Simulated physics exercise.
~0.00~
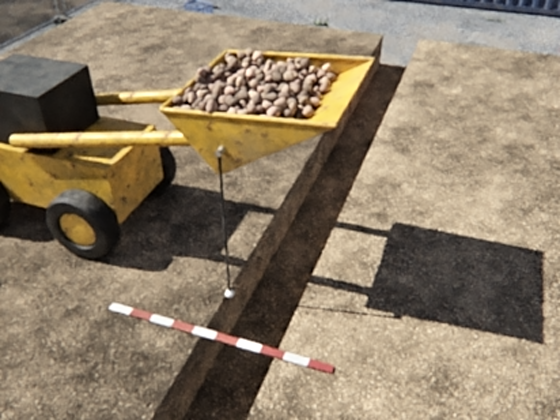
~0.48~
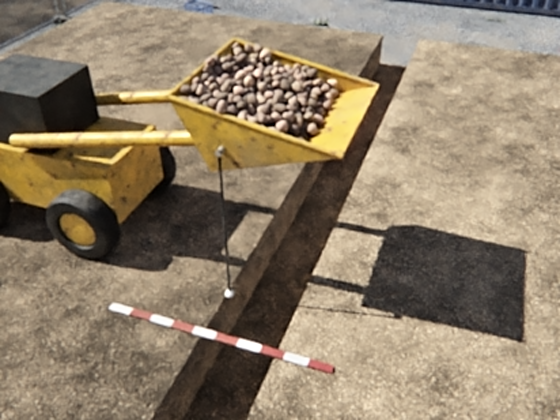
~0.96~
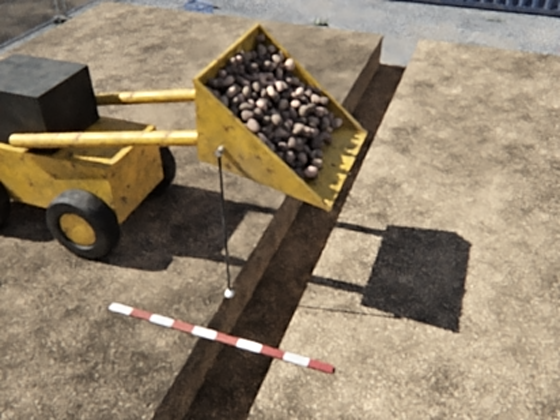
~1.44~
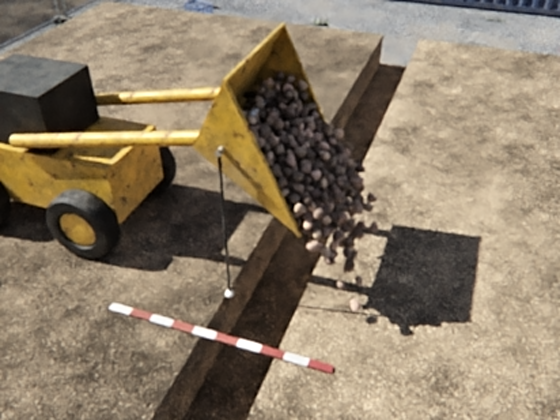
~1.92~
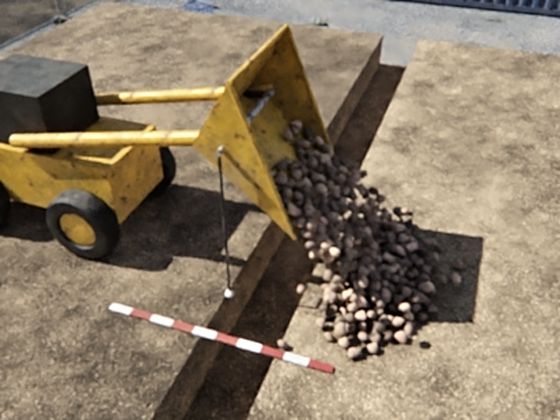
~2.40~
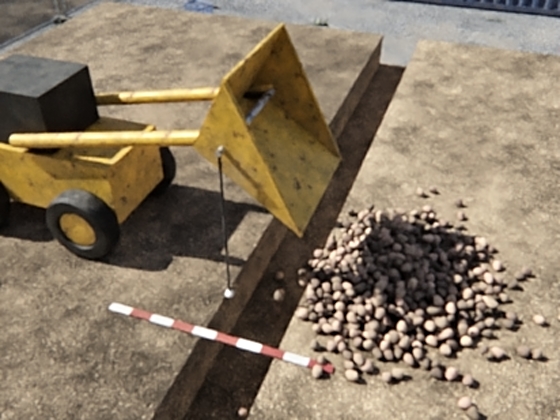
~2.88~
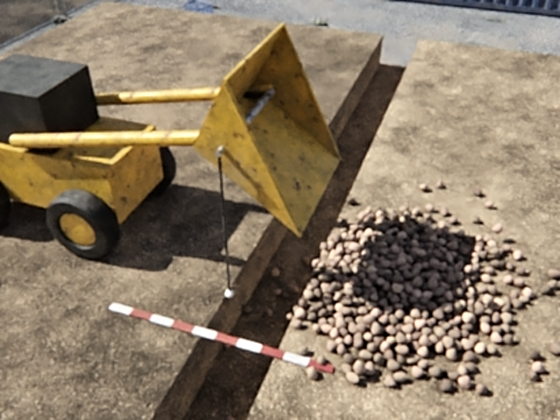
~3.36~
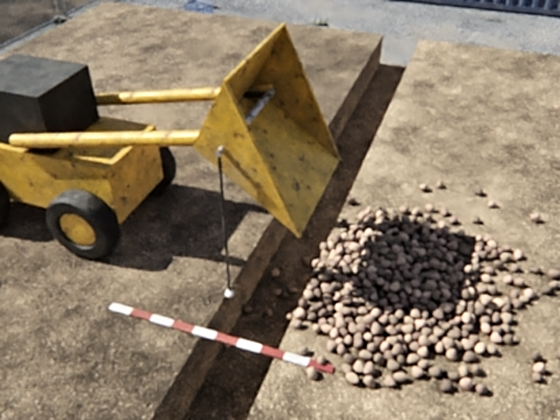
A yellow bucket on the arms of a small loader, heaped with round brownish stones, hangs at the edge of a narrow trench beside a red and white striped staff. It tips forward to the right, gently at first and then steeply, while the stones slide toward its lip. They pour out in a dense stream, passing over the trench and landing on the ground beyond it. The pile spreads into a broad, low mound, with a few strays scattered around it. The bucket ends empty and still steeply tilted, with nearly all the stones lying past the trench.
